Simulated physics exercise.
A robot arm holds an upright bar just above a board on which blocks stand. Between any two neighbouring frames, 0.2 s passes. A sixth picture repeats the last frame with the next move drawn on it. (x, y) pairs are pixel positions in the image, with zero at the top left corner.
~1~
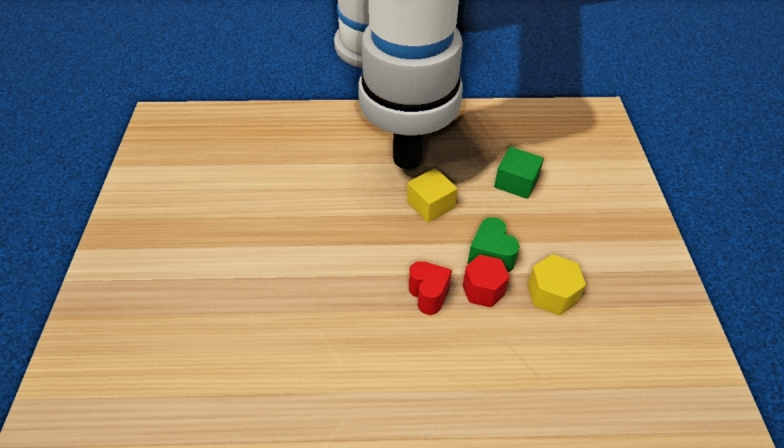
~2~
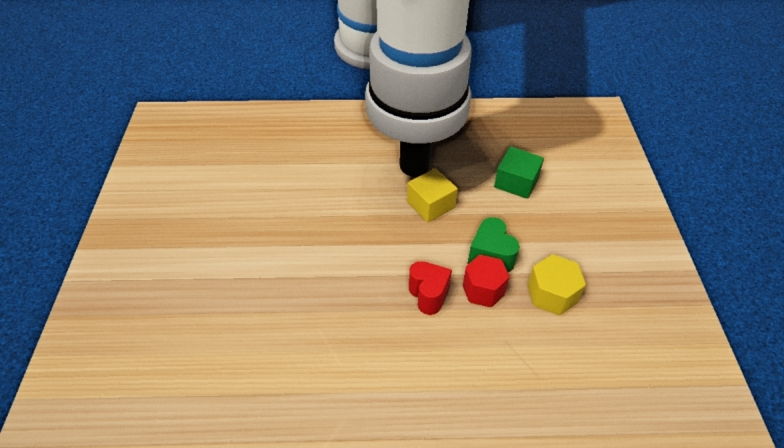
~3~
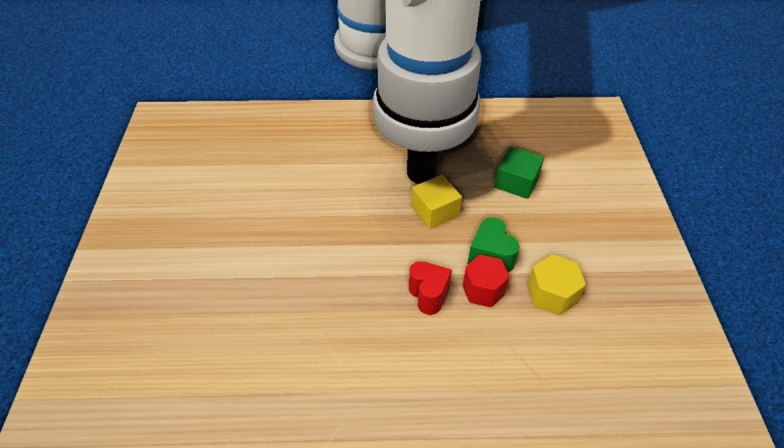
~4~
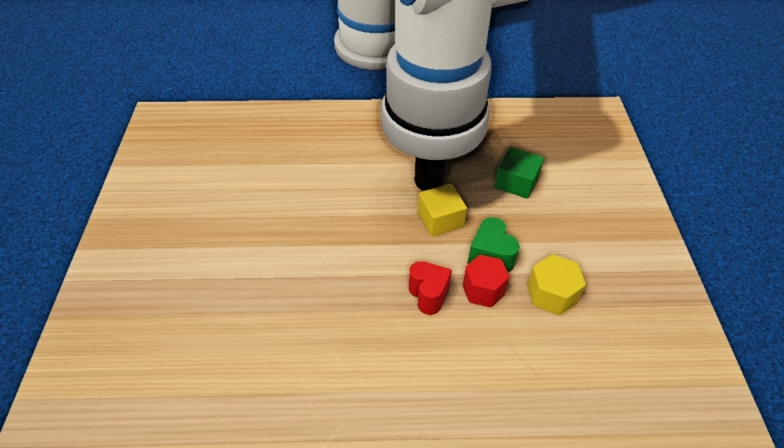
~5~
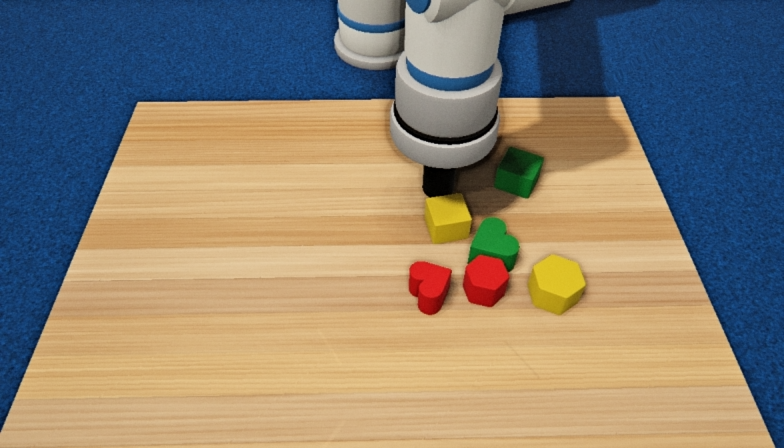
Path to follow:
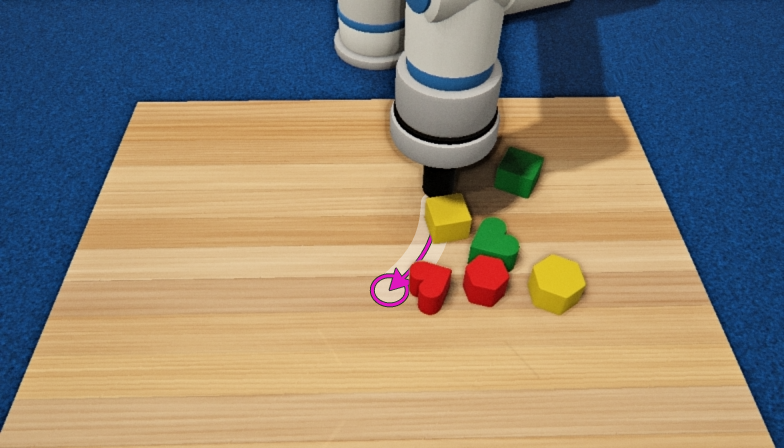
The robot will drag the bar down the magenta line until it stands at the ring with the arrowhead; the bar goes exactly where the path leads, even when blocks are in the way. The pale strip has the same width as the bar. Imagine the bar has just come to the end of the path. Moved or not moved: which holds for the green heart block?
In the end it has been moved.
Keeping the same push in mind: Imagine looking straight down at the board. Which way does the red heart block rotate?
Short answer: Counterclockwise.
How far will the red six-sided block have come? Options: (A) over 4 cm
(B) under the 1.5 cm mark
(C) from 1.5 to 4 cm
The correct letter is B.
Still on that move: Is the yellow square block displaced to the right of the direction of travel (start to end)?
No, that is not what happens.
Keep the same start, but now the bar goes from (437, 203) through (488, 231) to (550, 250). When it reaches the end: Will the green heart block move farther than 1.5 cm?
In short: Yes.
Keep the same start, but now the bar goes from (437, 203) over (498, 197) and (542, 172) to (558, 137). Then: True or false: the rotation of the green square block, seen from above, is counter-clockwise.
Answer: False.
The line goes from (437, 203) through (433, 233) and (417, 263) to (390, 290).
On the path given first. One third of the way, bar (434, 220); yellow square block (457, 238), turned 35° anticlockwise; green heart block (503, 242).
Two thirds of the way, bar (417, 251); yellow square block (459, 250), turned 50° anticlockwise; red six-sided block (491, 275), turned 10° anticlockwise; green heart block (505, 242).
At the end, bar (390, 278); red heart block (426, 288), turned 45° anticlockwise; yellow square block (459, 250), turned 50° anticlockwise; red six-sided block (491, 275), turned 10° anticlockwise; green heart block (505, 242).
